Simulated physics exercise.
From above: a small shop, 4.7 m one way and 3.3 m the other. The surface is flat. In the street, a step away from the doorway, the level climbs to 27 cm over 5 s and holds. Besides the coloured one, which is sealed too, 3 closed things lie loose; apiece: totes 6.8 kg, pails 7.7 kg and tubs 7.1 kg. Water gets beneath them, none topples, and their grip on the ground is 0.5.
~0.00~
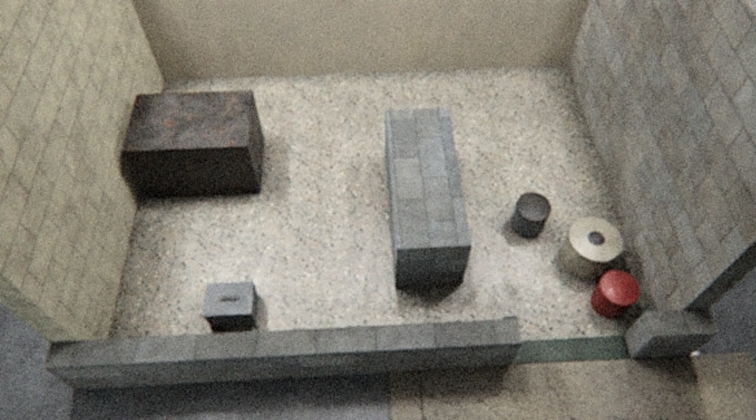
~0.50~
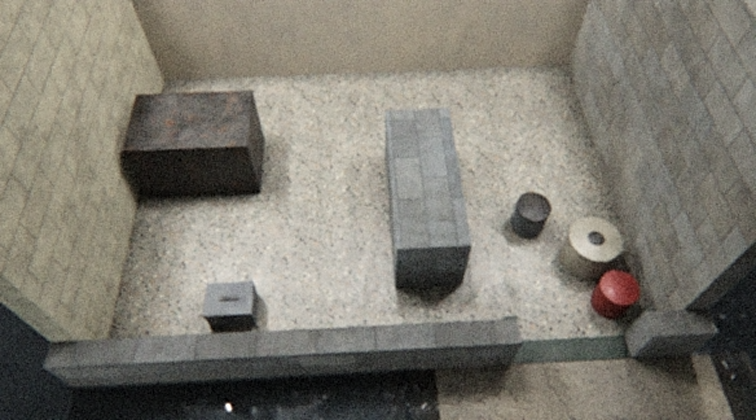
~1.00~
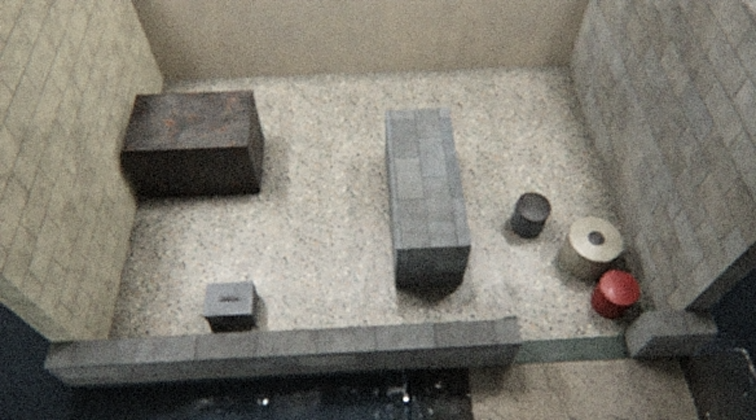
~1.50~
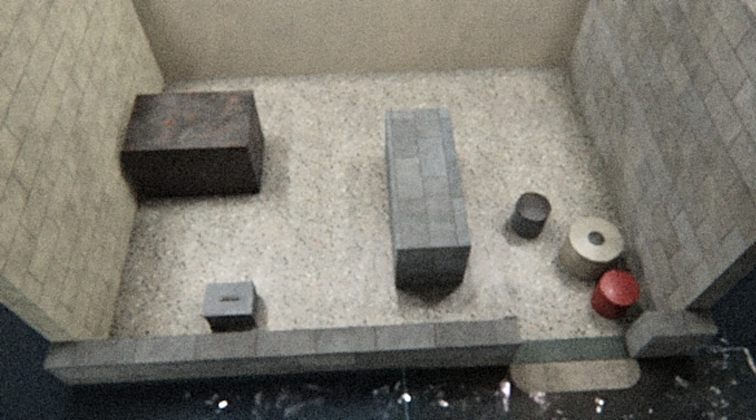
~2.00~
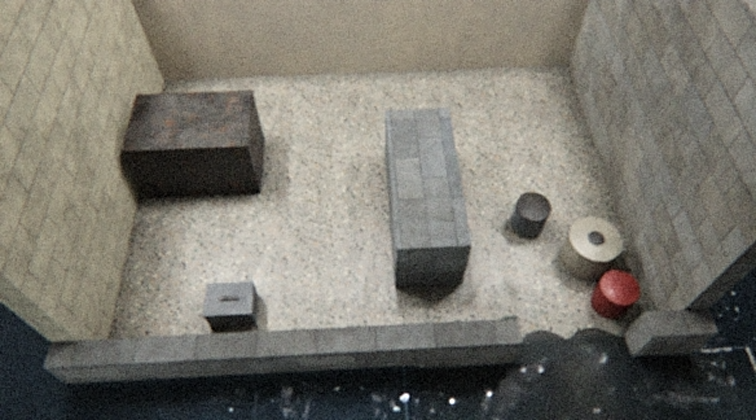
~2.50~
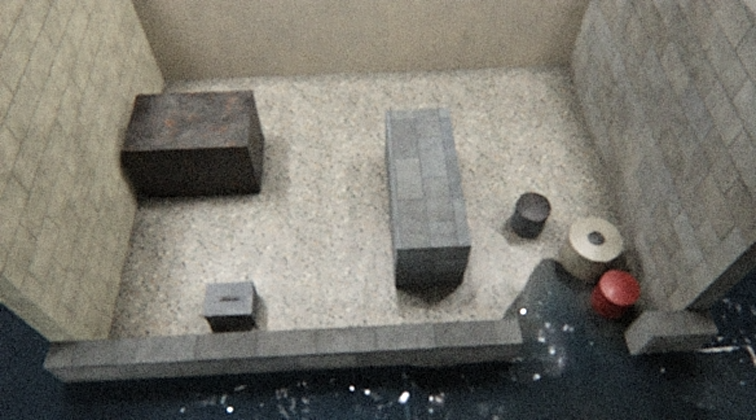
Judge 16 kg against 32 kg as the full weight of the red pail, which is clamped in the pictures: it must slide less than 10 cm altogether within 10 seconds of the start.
Verdict: Only the higher weight holds it.
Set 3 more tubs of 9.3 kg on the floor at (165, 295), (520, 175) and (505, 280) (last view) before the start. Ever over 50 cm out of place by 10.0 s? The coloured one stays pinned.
In that order: Short of it, more, past it.
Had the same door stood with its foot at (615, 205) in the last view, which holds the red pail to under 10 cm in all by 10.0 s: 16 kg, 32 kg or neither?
Then the smaller load will do.
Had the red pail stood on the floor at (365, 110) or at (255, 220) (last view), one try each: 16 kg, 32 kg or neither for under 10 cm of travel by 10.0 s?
In that order: It takes the larger; either load holds.
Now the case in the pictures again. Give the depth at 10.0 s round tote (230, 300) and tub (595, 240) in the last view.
About 4 and 13 cm.
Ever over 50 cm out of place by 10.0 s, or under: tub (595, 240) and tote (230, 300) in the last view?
In turn: Past it, short of it.
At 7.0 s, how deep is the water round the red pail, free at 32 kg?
About 11 cm.
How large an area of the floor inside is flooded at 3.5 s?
Roughly 2.0 m2.
After 3.5 s the red pail would be 0 cm from its start with 16 kg and 0 cm from its start with 32 kg; 6 cm of water round it then.
After 4.5 s the red pail would be 0 cm from its start with 16 kg and 0 cm from its start with 32 kg; 9 cm of water round it then.
After 7.0 s the red pail would be 60 cm from its start with 16 kg and 0 cm from its start with 32 kg; 11 cm of water round it then.
After 10.0 s the red pail would be 83 cm from its start with 16 kg and 0 cm from its start with 32 kg; 15 cm of water round it then.
